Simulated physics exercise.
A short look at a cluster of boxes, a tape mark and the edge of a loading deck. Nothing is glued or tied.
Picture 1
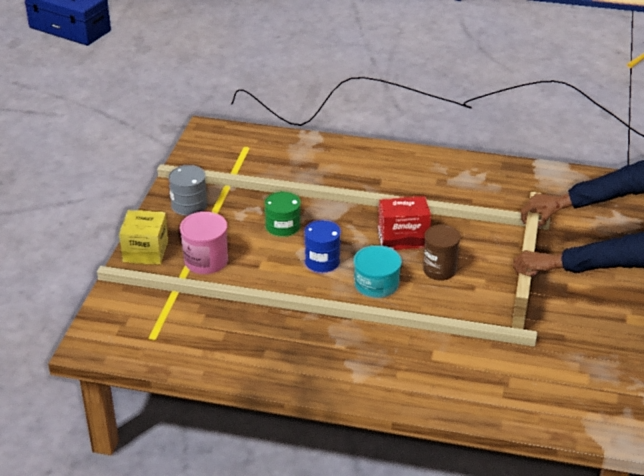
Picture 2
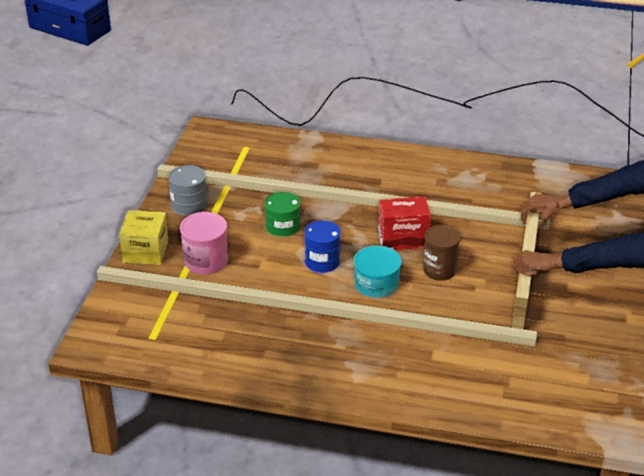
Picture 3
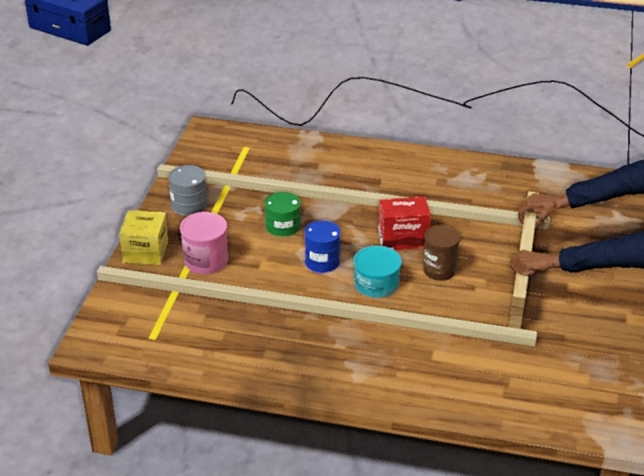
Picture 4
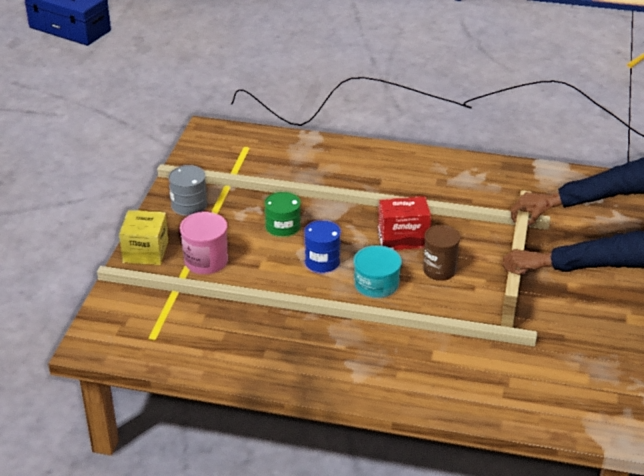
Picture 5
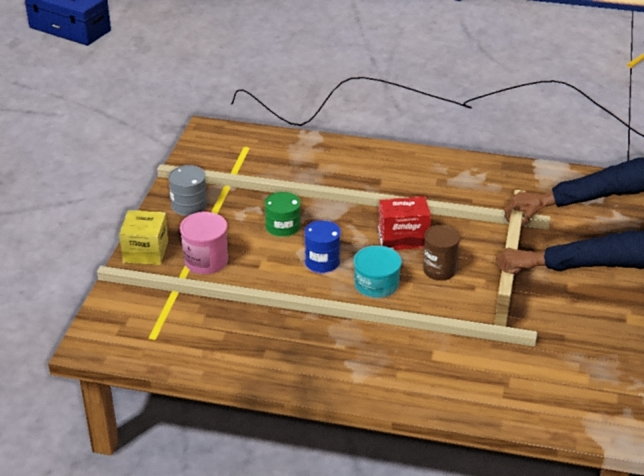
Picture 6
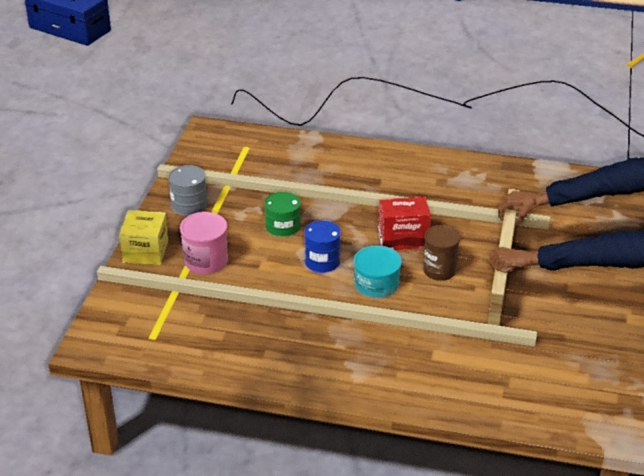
To begin with, boxes, cans and pails stand between two wooden rails on a table crossed by a yellow tape line, with two hands on a plank at the right. The hands then slide the plank slightly left toward the brown can, while the containers stay still.
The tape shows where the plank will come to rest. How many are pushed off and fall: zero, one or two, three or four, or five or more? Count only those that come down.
Here the number that fall off is one or two.
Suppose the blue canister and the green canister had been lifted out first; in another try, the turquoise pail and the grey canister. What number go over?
Fallen: 1, and 1 in the other try.
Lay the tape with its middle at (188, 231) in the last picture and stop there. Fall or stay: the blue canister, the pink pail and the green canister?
The blue canister stays on, the pink pail drops off, the green canister falls.
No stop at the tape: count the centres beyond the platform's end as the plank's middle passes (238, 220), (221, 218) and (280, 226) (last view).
Past the end: 0, 1 and 0.
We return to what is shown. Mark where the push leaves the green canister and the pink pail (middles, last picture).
The green canister stops around (147, 206); the pink pail around (121, 245).
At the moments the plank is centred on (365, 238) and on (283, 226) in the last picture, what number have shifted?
4 and 6.
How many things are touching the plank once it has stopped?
That makes 3.
A little later, none off yet; yellow box at rest near (144, 237); grey canister at rest near (188, 190); pink pail at rest near (205, 243).
When it is over, the number that fall off is one or two; down, yellow box.
